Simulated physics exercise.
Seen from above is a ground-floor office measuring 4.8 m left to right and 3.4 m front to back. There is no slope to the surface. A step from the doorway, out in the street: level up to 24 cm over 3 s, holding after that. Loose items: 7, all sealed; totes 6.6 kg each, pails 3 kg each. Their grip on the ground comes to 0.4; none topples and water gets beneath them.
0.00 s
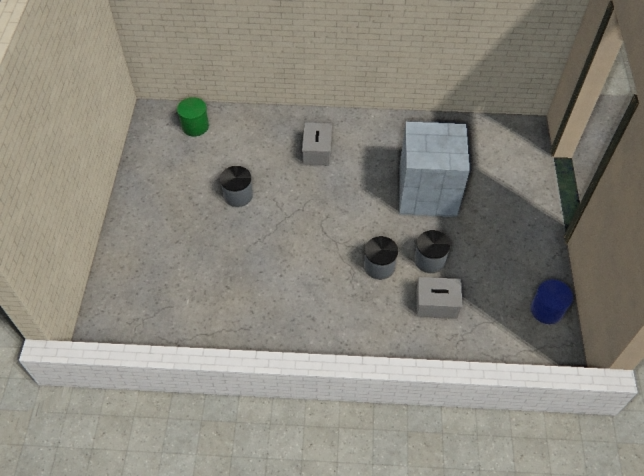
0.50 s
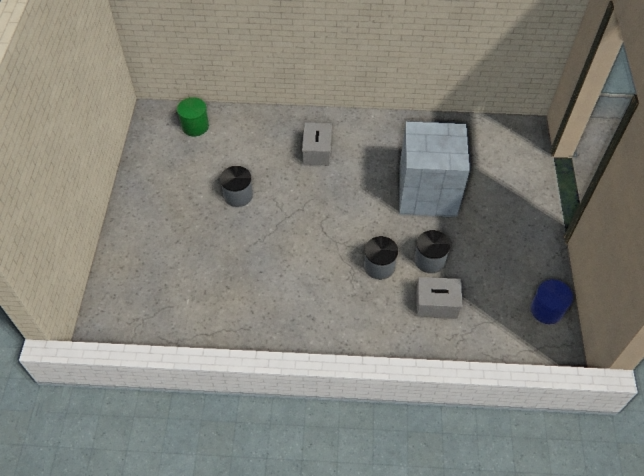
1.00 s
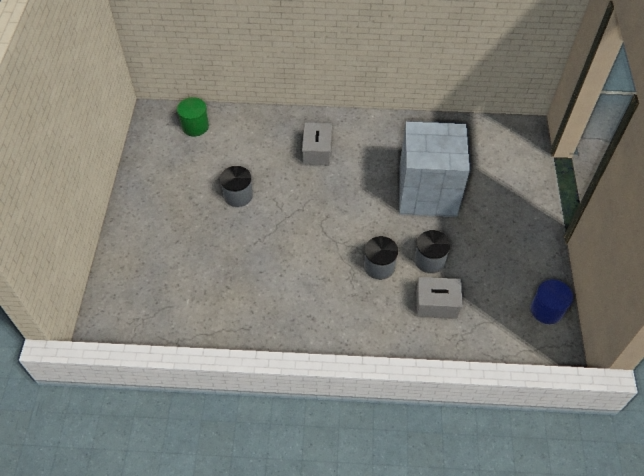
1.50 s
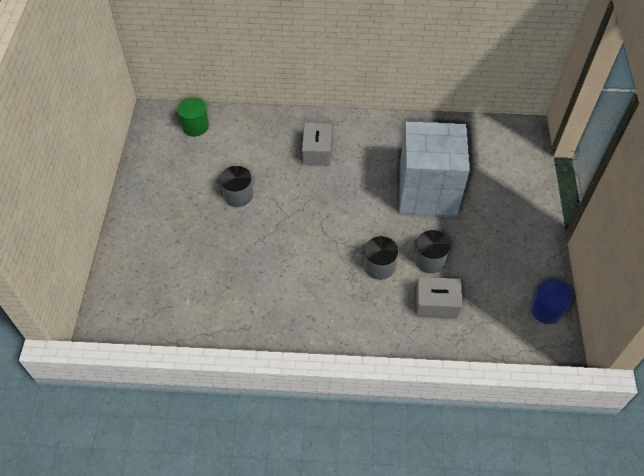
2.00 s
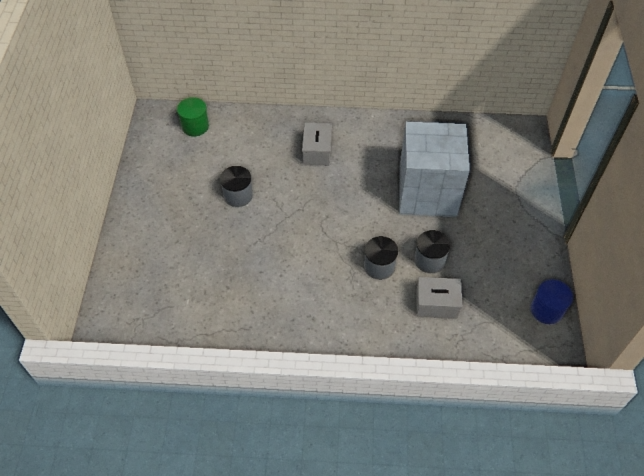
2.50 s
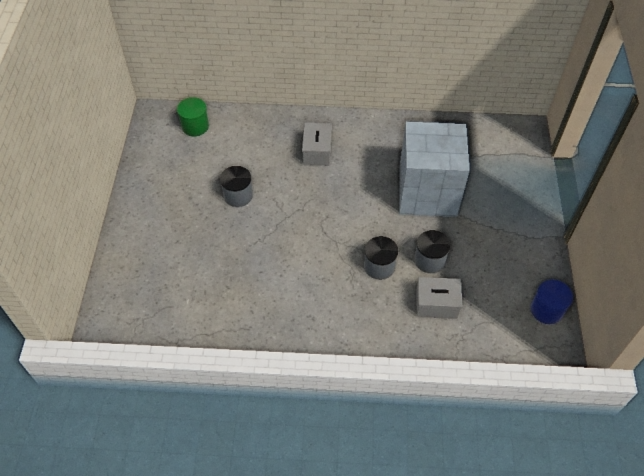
In the video, water covers the paving outside a walled room seen from above, then enters through the doorway on the right and spreads toward the large pale block, while the pails and other items stay still.
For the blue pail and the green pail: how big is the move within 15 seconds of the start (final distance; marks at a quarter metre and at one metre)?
The blue pail creeps a bit, and the green pail covers a big distance.
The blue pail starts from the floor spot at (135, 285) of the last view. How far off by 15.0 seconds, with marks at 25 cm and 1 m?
What happens is it gets pushed a long way.
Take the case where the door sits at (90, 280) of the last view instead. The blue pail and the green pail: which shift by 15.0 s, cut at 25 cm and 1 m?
The blue pail winds up a long way off; as for the green pail, it winds up a long way off.
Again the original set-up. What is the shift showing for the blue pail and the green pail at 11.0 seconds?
50 and 80 cm or so by then.
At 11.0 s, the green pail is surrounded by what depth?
Roughly 7 cm.
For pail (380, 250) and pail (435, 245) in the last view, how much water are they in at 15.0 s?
First roughly 10 cm, second roughly 9 cm.
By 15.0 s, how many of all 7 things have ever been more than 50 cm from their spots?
The total is 7.
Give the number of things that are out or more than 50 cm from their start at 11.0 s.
By that time the total stands at 5.
After 3.5 s the blue pail is near (555, 295), 0.0 m from its start, aground; the green pail is near (192, 108), 0.0 m from its start, aground; 0 afloat.
After 6.8 s the blue pail is near (554, 294), 0.0 m from its start, aground; the green pail is near (132, 170), 1.0 m from its start, afloat; 3 afloat.
After 11.0 s the blue pail is near (514, 261), 0.5 m from its start, afloat; the green pail is near (202, 166), 0.9 m from its start, afloat; 7 afloat.
After 15.0 s the blue pail is near (543, 250), 0.5 m from its start, afloat; the green pail is near (352, 134), 1.8 m from its start, afloat; 7 afloat.
